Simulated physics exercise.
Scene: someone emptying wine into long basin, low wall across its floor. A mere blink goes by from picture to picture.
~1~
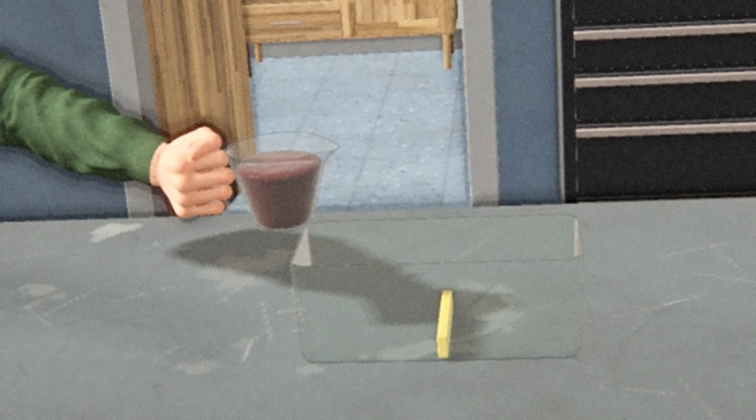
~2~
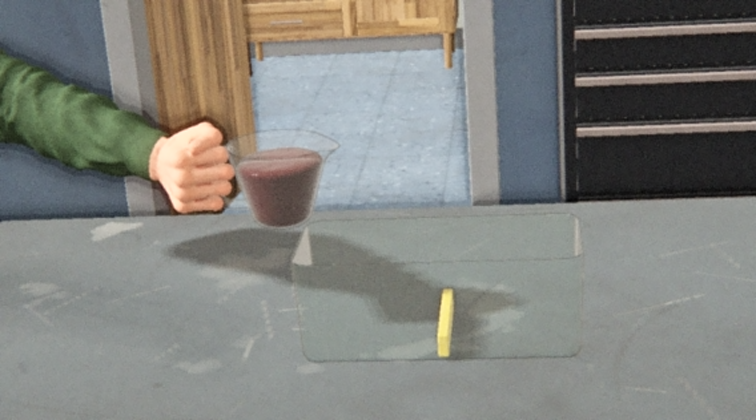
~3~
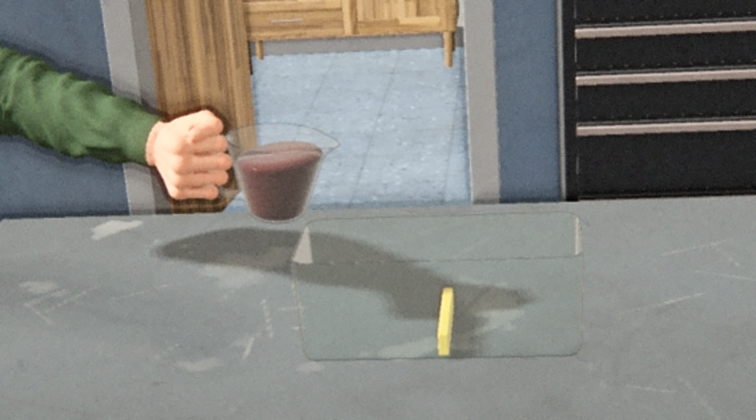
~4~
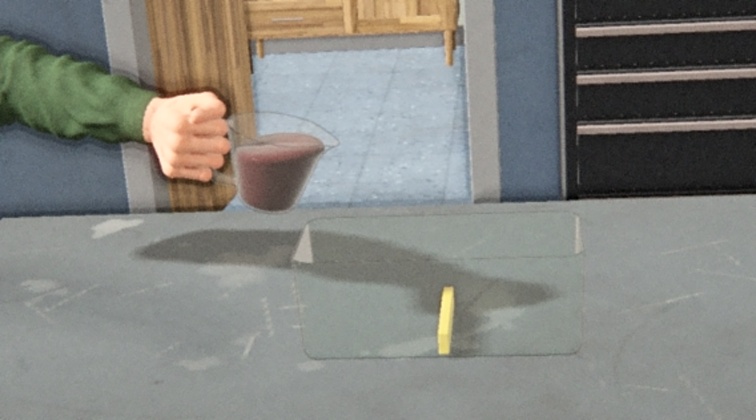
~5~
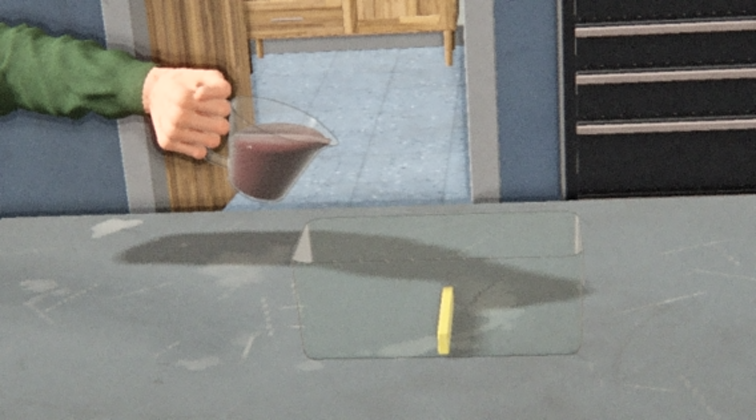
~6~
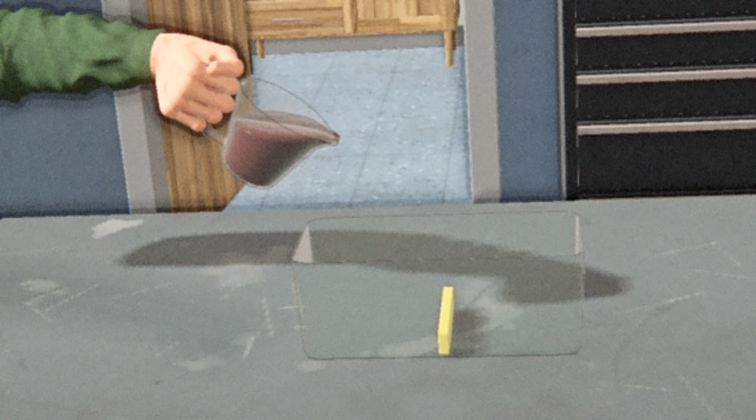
A hand in a green sleeve raising a glass jug of wine slightly and tilting it rightward above a long clear basin.
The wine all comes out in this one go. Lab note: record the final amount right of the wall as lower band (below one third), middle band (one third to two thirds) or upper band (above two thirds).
The right side is left with enough for a third but not past two thirds.
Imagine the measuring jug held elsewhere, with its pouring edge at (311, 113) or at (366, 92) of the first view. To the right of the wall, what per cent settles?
Start one gives some 20 %, start two some 70 %.
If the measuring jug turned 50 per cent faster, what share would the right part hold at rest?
Close to 40 per cent.
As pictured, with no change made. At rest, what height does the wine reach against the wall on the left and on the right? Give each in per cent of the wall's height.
30 % left, 40 % right.
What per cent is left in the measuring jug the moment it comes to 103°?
About 40 % remains.
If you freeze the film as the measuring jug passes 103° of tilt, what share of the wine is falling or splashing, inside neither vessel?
Airborne fraction: Approx. 50 %.
A moment on, the measuring jug is tipped right over and 38 per cent is still to pour, 13 is left of the wall and 0 right of it.
Next, the measuring jug is tipped right over and 0 per cent is still to pour, 38 is left of the wall and 54 right of it.
Then the measuring jug is tipped right over and 0 per cent is still to pour, 42 is left of the wall and 52 right of it.
Later the measuring jug is tipped right over and 0 per cent is still to pour, 45 is left of the wall and 51 right of it.
In the end 45 per cent lies left of the wall, 51 right of it and 4 outside.
